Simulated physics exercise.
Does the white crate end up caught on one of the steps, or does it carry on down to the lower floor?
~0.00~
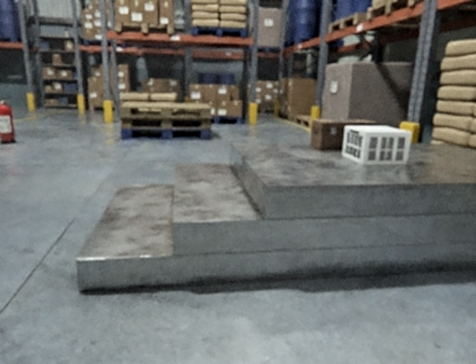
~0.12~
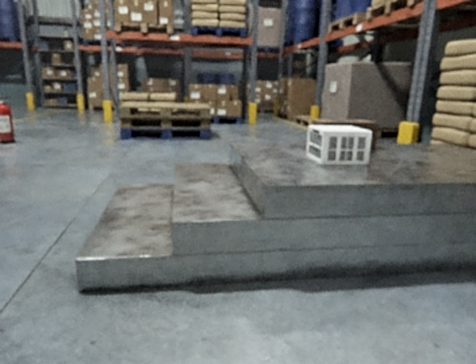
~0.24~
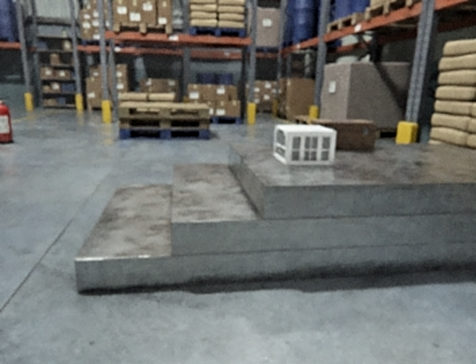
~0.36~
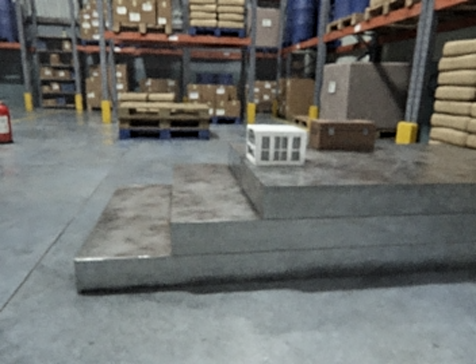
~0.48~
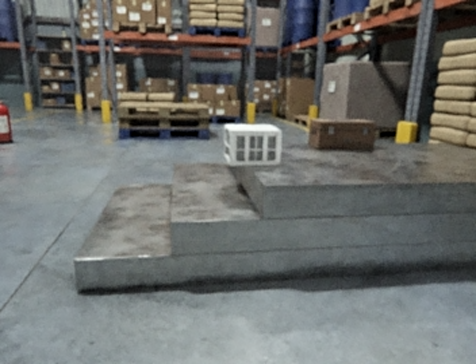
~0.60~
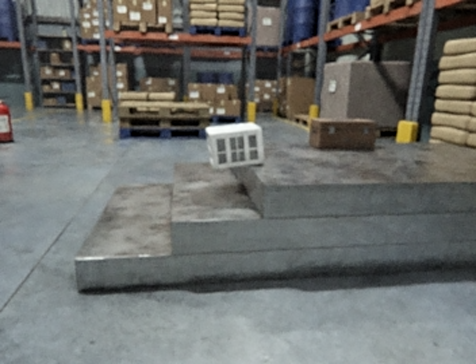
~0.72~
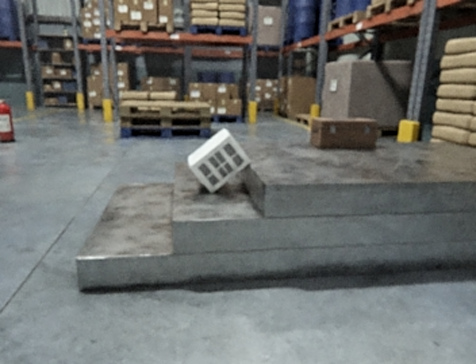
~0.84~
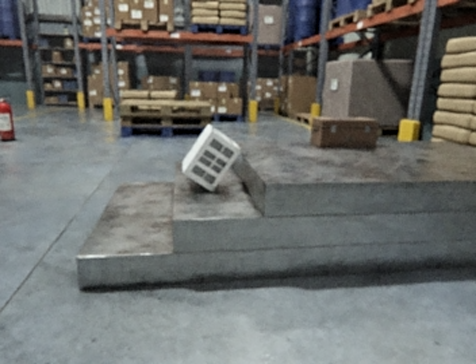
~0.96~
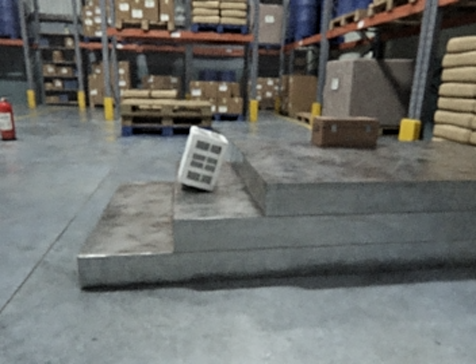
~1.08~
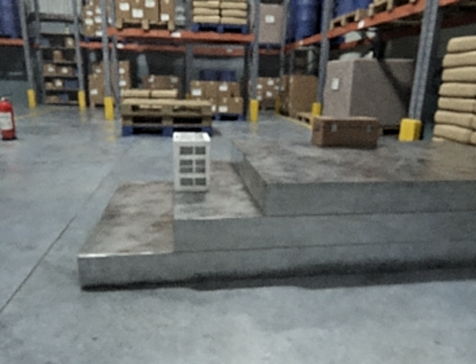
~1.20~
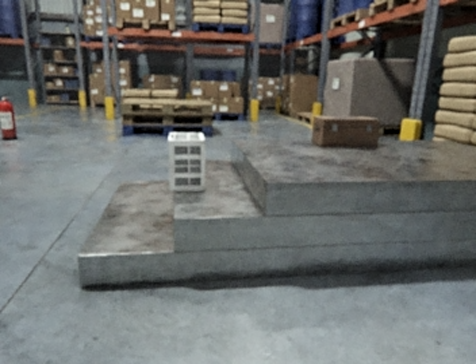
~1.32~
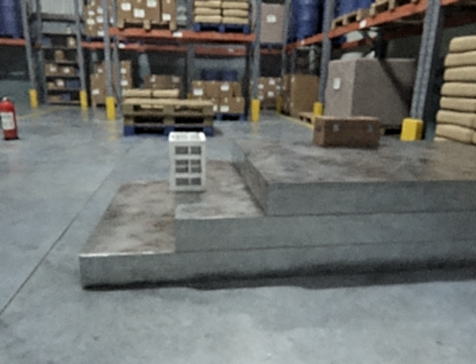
The white crate is caught on a step. It tips over the top edge and comes to rest standing on its end on the step just below the landing.
To begin with, a white crate and a brown toolbox sit on top of a low stepped platform in a warehouse, with stacked shelves and pallets behind. The crate slides left across the landing, passing in front of the toolbox, which stays where it is. Reaching the top edge, the crate tilts over it and drops toward the step below. It keeps tipping to the left until it stands upright on its end. It comes to rest on the upper step, while the toolbox remains on the landing.
